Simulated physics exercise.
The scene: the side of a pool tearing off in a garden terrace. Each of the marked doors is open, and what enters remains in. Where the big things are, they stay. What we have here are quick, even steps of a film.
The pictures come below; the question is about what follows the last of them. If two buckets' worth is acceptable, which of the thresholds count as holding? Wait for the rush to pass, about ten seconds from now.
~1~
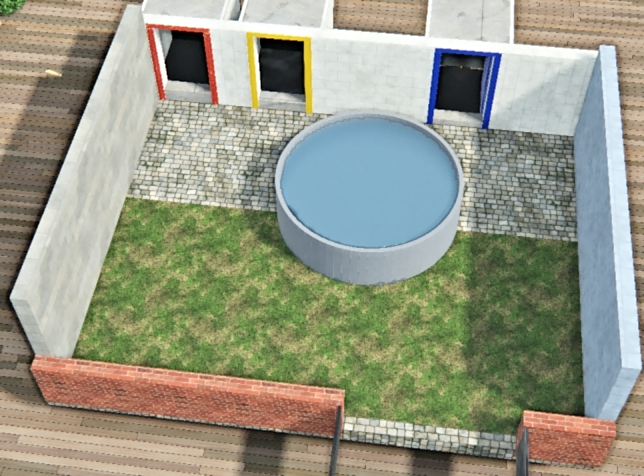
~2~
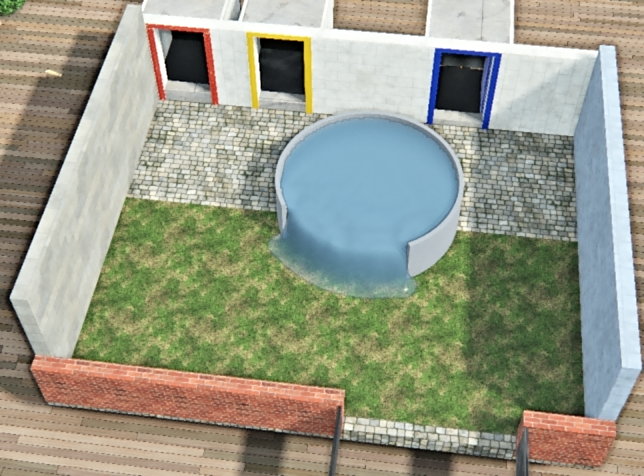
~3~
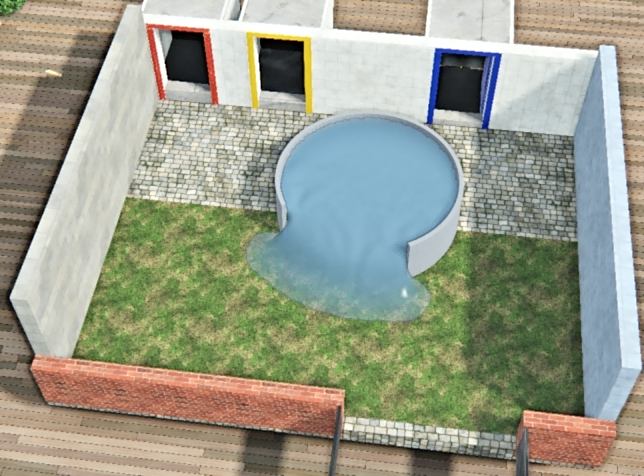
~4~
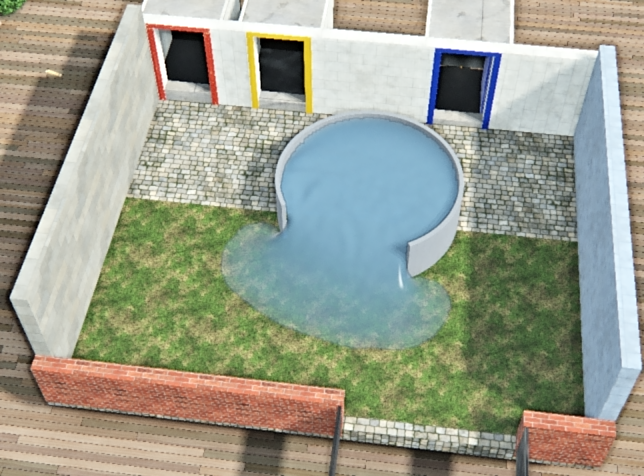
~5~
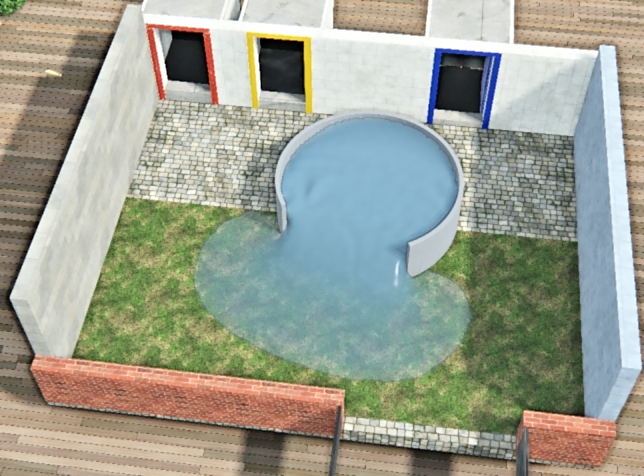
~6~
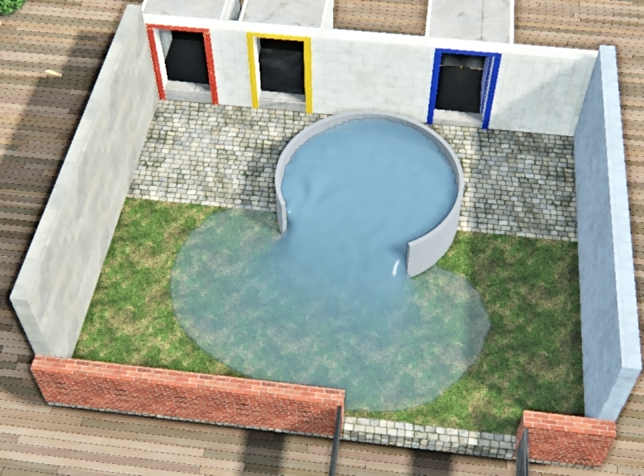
The yellow door counts as holding, the blue door counts as holding, the red door counts as holding.
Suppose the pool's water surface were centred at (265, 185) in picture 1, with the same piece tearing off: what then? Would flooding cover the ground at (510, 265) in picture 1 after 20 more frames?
Untouched.
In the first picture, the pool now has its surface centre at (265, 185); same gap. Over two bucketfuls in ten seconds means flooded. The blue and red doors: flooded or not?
Taking them in turn, blue door: Remains within bounds; red door: Exceeds the threshold.
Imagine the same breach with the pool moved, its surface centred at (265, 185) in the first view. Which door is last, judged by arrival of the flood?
That is the blue-painted one.
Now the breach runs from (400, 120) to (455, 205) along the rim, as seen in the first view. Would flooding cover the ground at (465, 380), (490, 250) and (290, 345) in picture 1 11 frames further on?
In the order given: Untouched, swamped and untouched.
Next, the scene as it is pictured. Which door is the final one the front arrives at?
It has to be the blue one.
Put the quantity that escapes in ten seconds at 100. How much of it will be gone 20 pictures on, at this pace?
Around 50 % of the total, roughly.
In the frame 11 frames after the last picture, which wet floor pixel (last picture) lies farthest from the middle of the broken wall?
(64, 381).
A moment on, water covers 45 % of the floor; the yellow door not reached, the blue door not reached, the red door not reached.
Next, water covers 50 % of the floor; the yellow door not reached, the blue door not reached, the red door not reached.
Then, water covers 55 % of the floor; the yellow door not reached, the blue door not reached, the red door not reached.
Later, water covers 80 % of the floor; the yellow door wet at the sill, nothing in, the blue door not reached, the red door wet at the sill, nothing in.
In the end, water covers 100 % of the floor; the yellow door wet at the sill, nothing in, the blue door wet at the sill, nothing in, the red door wet at the sill, nothing in.
